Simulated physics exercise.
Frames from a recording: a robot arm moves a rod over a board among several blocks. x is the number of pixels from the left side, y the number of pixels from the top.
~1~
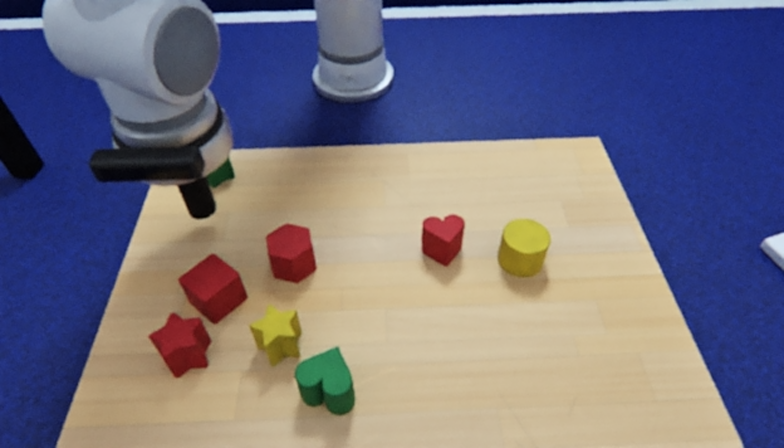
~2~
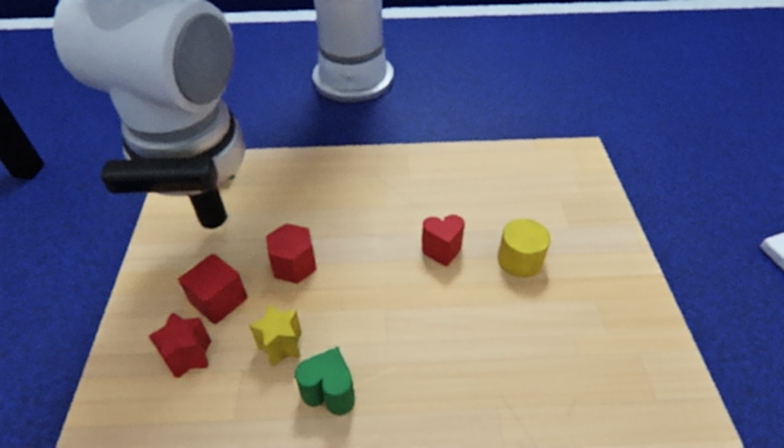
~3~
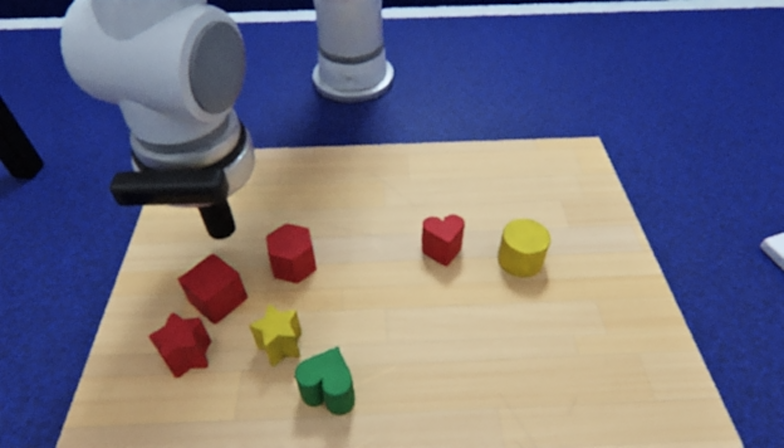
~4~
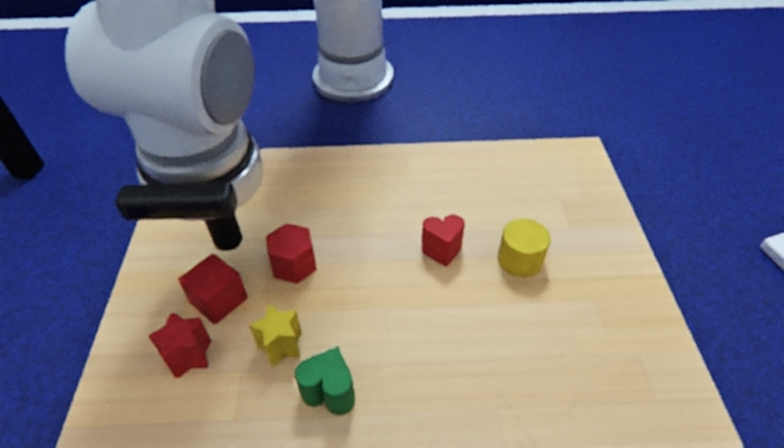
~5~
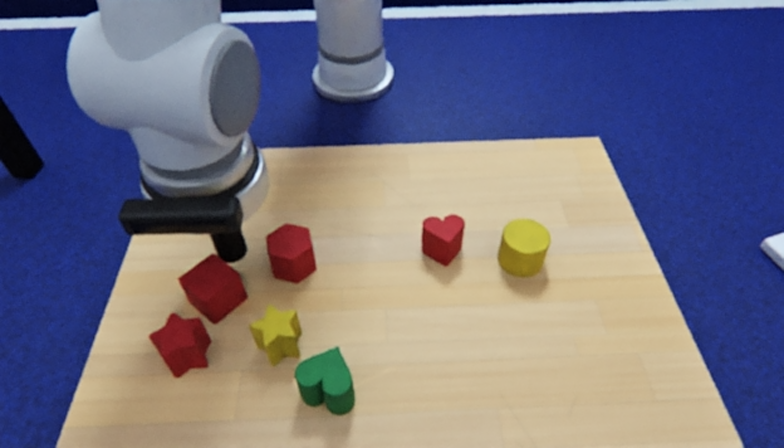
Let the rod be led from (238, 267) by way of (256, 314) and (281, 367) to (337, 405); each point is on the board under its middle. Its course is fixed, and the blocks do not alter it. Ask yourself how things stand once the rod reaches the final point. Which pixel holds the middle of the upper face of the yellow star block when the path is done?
Put as a pixel place, it's (368, 390).
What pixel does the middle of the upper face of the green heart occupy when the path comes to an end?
By then it is at (407, 414).
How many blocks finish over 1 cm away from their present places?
There will be three or more blocks displaced.
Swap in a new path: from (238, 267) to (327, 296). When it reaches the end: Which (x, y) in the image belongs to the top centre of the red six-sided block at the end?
Its top face will be centred at roughly (318, 238).
What follows on the original path. One third of the way, rod at (252, 301); red four-sided block at (202, 288), turned 20° clockwise.
Two thirds of the way, rod at (278, 355); red four-sided block at (202, 288), turned 20° clockwise; yellow star block at (307, 354), turned 20° anticlockwise; green heart at (339, 380).
At the end, rod at (334, 393); red four-sided block at (202, 288), turned 20° clockwise; yellow star block at (368, 390), turned 25° anticlockwise; red six-sided block still; green heart at (407, 414).
